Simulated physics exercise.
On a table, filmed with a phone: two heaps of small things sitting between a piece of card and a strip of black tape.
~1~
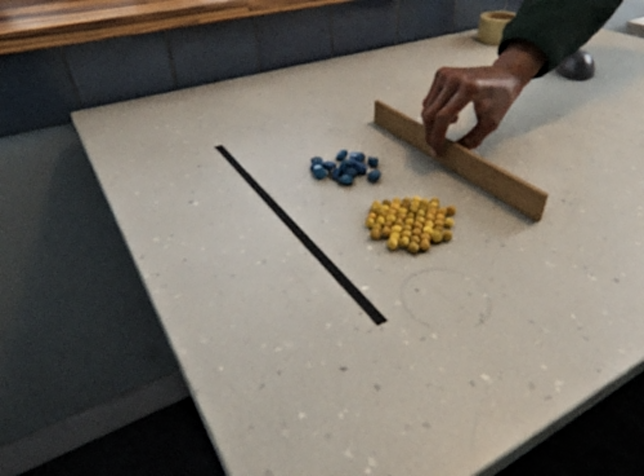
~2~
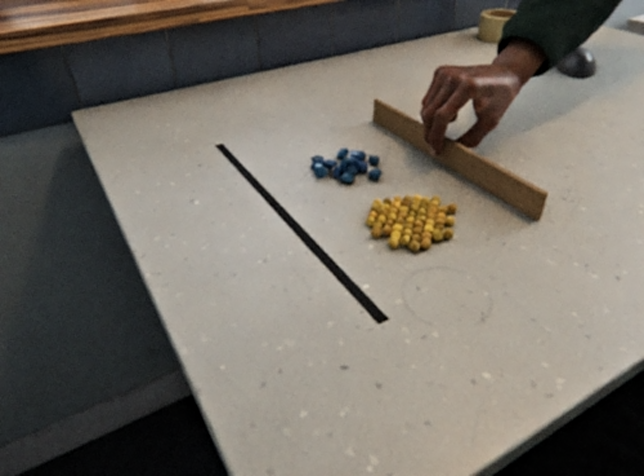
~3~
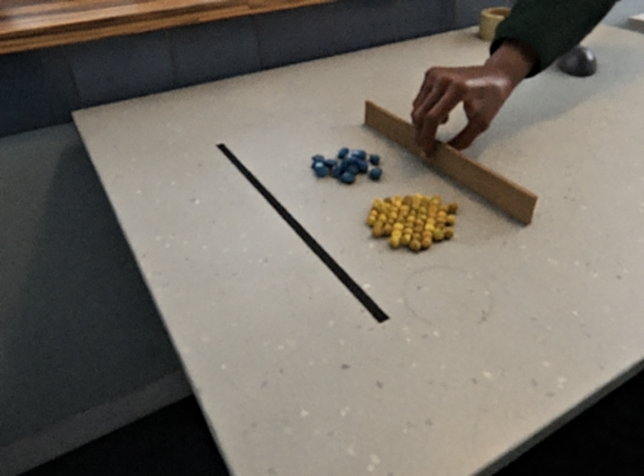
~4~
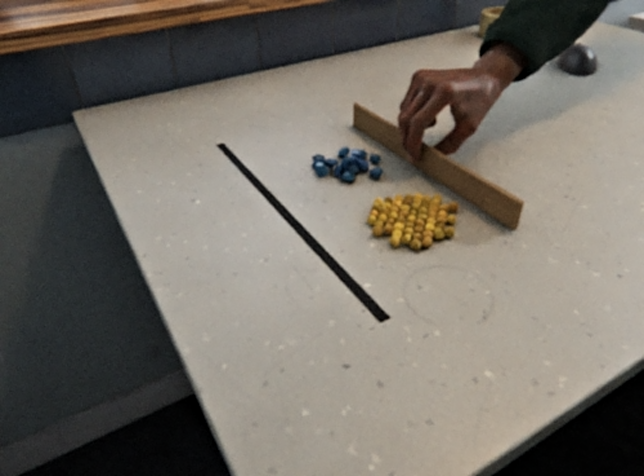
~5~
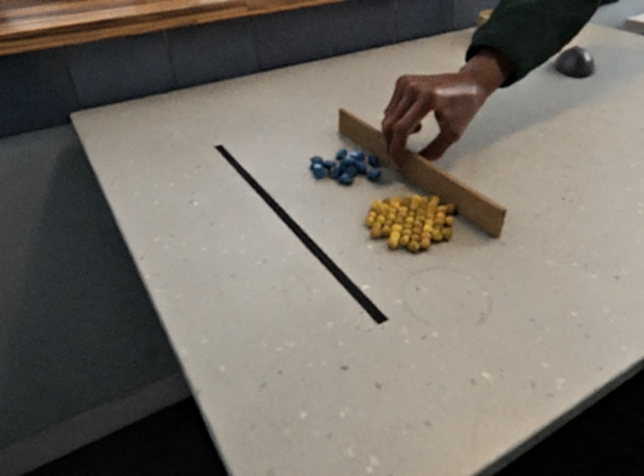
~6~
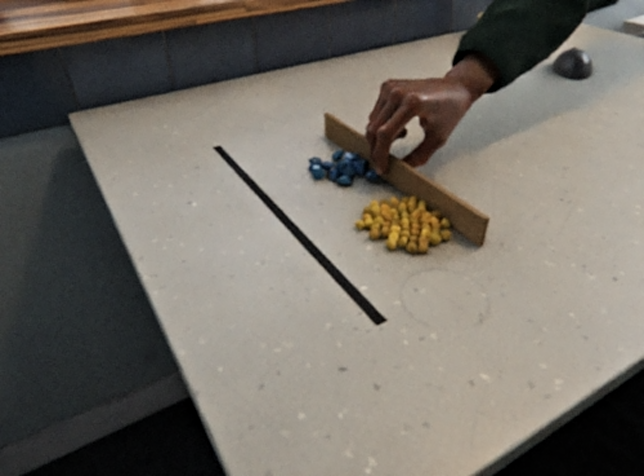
A pale speckled tabletop beside a dark wall is seen from above at an angle, the camera almost still. A cluster of small yellow pieces sits nearer than a smaller blue cluster, between a black strip on the left and a tan straight-edged board held by a hand in a dark green sleeve. The hand slides the board leftward against both clusters, nudging the pieces slightly left.
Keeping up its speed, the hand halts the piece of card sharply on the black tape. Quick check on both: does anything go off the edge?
Near lot: Nothing goes off. Far lot: Nothing goes off.
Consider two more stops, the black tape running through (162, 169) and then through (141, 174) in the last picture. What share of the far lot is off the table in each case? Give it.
Try 1 gives 0 percent, try 2 gives 10 percent.
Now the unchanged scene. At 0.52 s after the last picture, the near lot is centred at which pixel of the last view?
(353, 238) or thereabouts.
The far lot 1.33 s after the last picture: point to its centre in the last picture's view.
About (243, 203).
Then, 0.52 s on from there, piece of card still moving, near (334, 174); near lot all on the table, its front near (309, 237); far lot all on the table, its front near (284, 191).
Then, 1.05 s on from there, piece of card stopped at the black tape; near lot all on the table, its front near (263, 270); far lot all on the table, its front near (225, 210).
Then, 1.33 s on from there, piece of card stopped at the black tape; near lot all on the table, its front near (262, 270); far lot all on the table, its front near (225, 210).
In the end, piece of card stopped at the black tape; near lot all on the table, its front near (262, 270); far lot all on the table, its front near (225, 210).
